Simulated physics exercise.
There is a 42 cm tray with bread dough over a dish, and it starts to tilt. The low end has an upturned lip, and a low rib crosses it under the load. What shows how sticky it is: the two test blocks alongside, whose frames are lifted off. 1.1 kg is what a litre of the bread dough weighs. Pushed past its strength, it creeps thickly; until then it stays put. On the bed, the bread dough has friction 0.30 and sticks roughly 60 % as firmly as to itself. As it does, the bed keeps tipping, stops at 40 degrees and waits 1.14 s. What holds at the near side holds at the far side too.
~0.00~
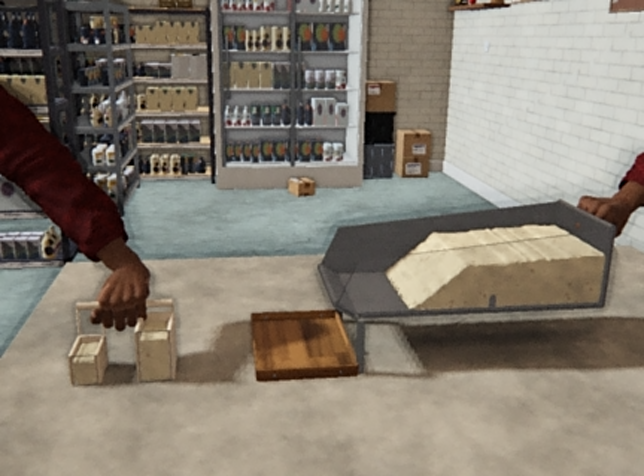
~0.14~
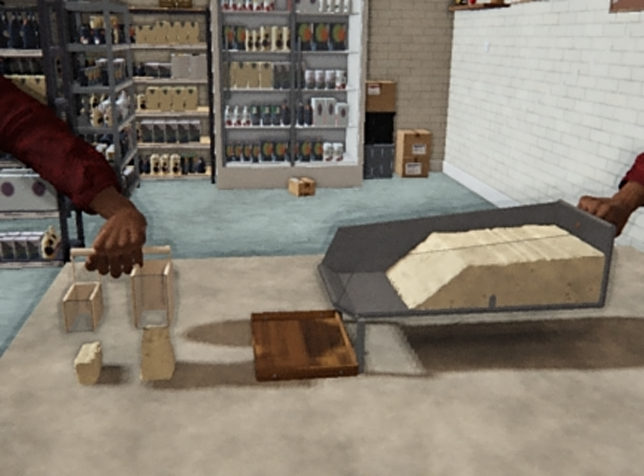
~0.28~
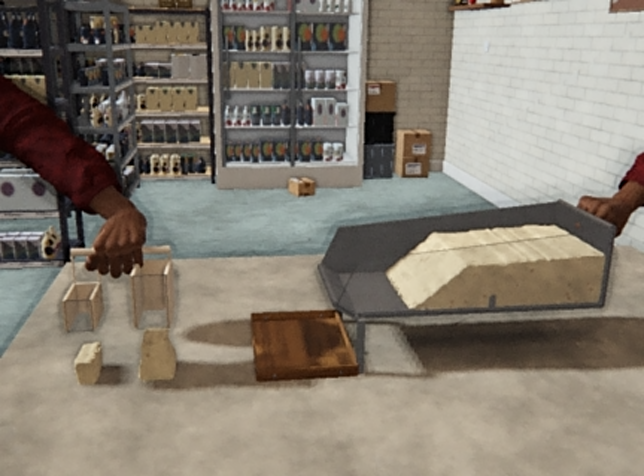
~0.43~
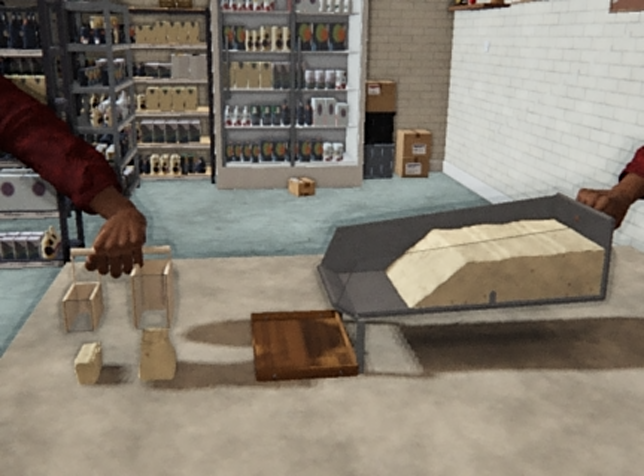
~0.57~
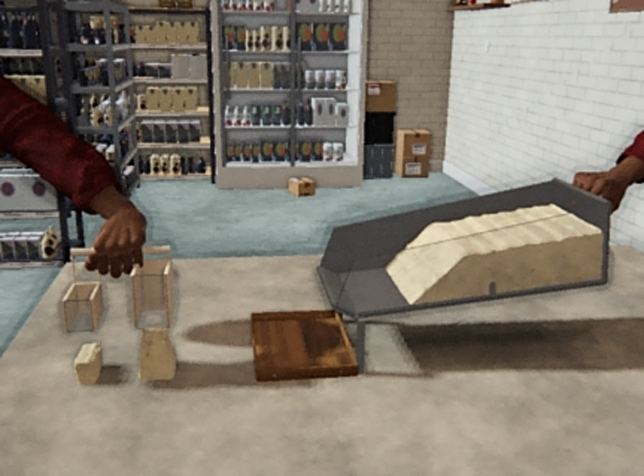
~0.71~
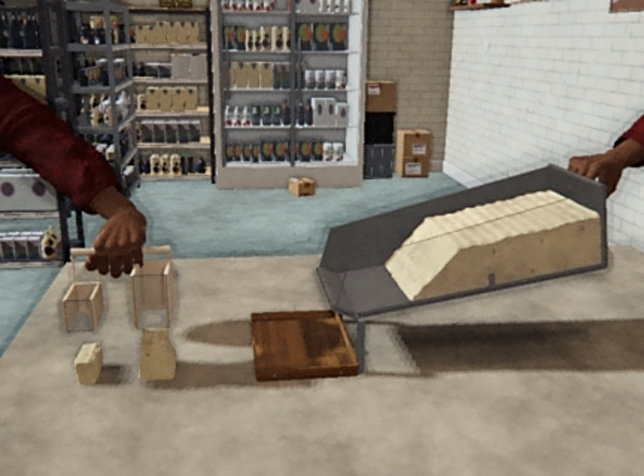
A hand lifts two clear molds off a small and a taller block of pale dough, the taller sagging slightly; then another hand raises the right end of a gray tray, whose large dough mass stays in place above a wooden dish.
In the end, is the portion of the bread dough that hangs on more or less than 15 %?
It comes out higher than 15 %.
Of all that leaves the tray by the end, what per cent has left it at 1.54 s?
The figure is some 0 %.
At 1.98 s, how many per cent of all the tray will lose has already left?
Close to 60 in a hundred.
After 1.09 s, the tilt is 20 degrees and 100 % is on the bed.
After 1.54 s, the tilt is 33 degrees and 100 % is on the bed.
After 1.98 s, the tilt is 40 degrees and 56 % is on the bed.
After 2.43 s, the tilt is 40 degrees and 26 % is on the bed.
After 3.00 s, the tilt is 40 degrees and 24 % is on the bed.
